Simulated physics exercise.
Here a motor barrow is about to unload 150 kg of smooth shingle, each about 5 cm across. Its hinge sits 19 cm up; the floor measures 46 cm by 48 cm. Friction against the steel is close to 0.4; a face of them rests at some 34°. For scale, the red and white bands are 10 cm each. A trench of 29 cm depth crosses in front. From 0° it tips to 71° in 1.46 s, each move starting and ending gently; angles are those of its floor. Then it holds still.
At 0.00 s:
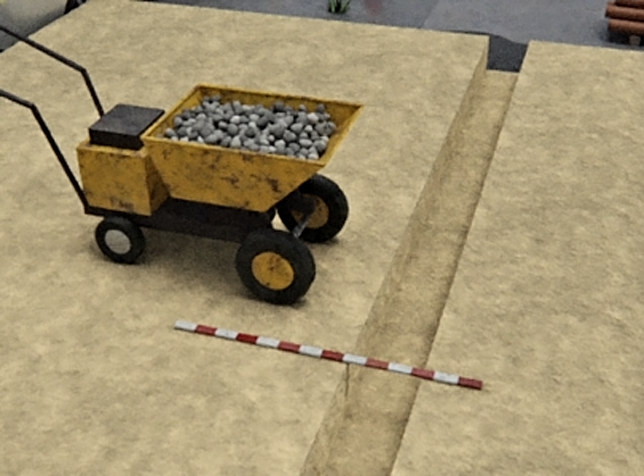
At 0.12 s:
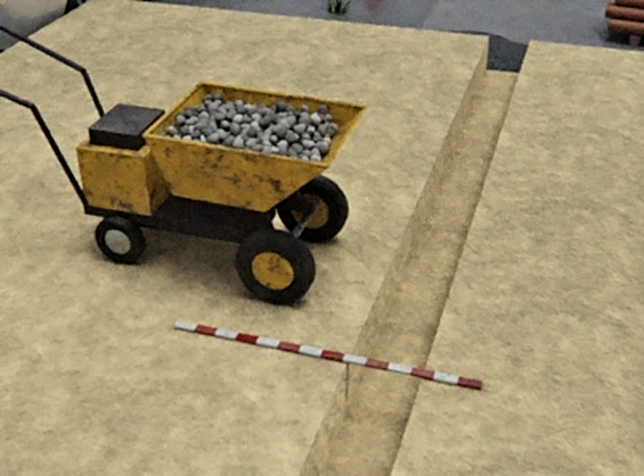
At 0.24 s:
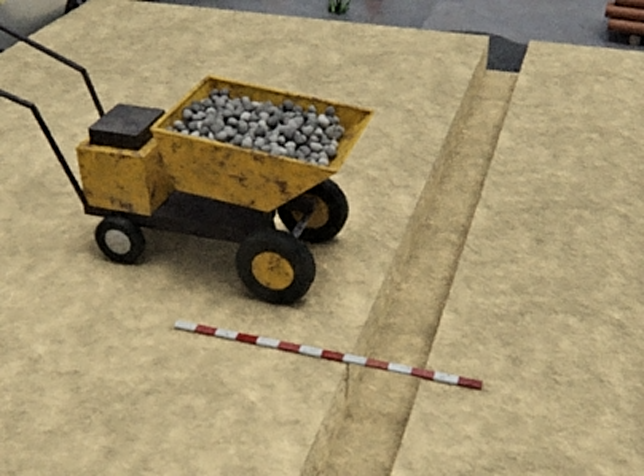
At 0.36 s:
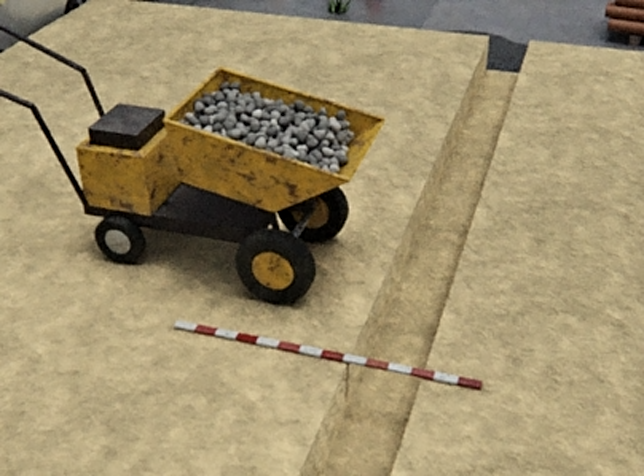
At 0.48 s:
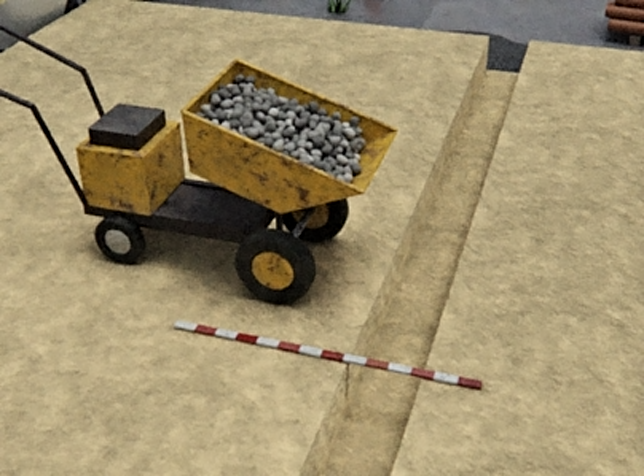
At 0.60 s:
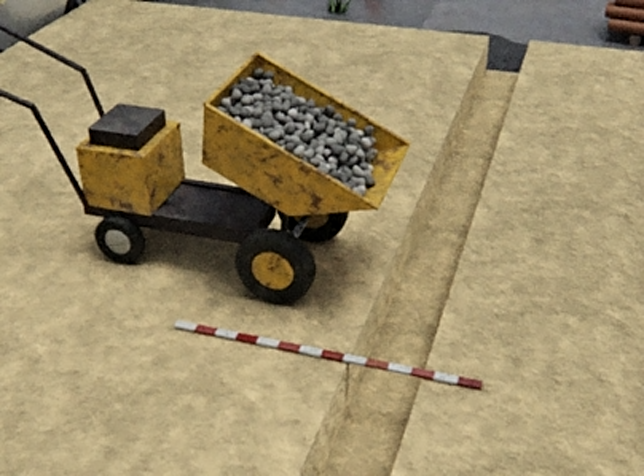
The yellow skip of a small motor barrow, heaped with smooth grey stones, sits level behind a red and white banded pole and a trench. It begins to tilt toward the right, slowly then more quickly, its rear rising clear of the chassis while the barrow's wheels stay still.
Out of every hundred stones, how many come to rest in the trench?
Roughly 38 per cent ends in the trench.
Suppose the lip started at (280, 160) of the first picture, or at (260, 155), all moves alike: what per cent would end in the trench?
About 95 and 100 per cent.
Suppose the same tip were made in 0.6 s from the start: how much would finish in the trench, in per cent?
Then about 25 per cent.
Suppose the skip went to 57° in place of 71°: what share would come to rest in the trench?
In that case some 50 per cent.
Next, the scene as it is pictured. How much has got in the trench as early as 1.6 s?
Some 20 per cent.
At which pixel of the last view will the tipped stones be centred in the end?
Around (474, 297).
After 1.1 s the floor is at 60°; 98 % in the skip, 2 % in the trench; the foremost stones are at (449, 244).
After 1.6 s the floor is at 71°; 34 % in the skip, 18 % in the trench, 48 % past the trench; the foremost stones are at (583, 318).
After 1.9 s the floor is at 71°; 7 % in the skip, 30 % in the trench, 64 % past the trench; the foremost stones are past the picture's edge.
After 3.9 s the floor is at 71°; 0 % in the skip, 38 % in the trench, 62 % past the trench; the foremost stones are past the picture's edge.
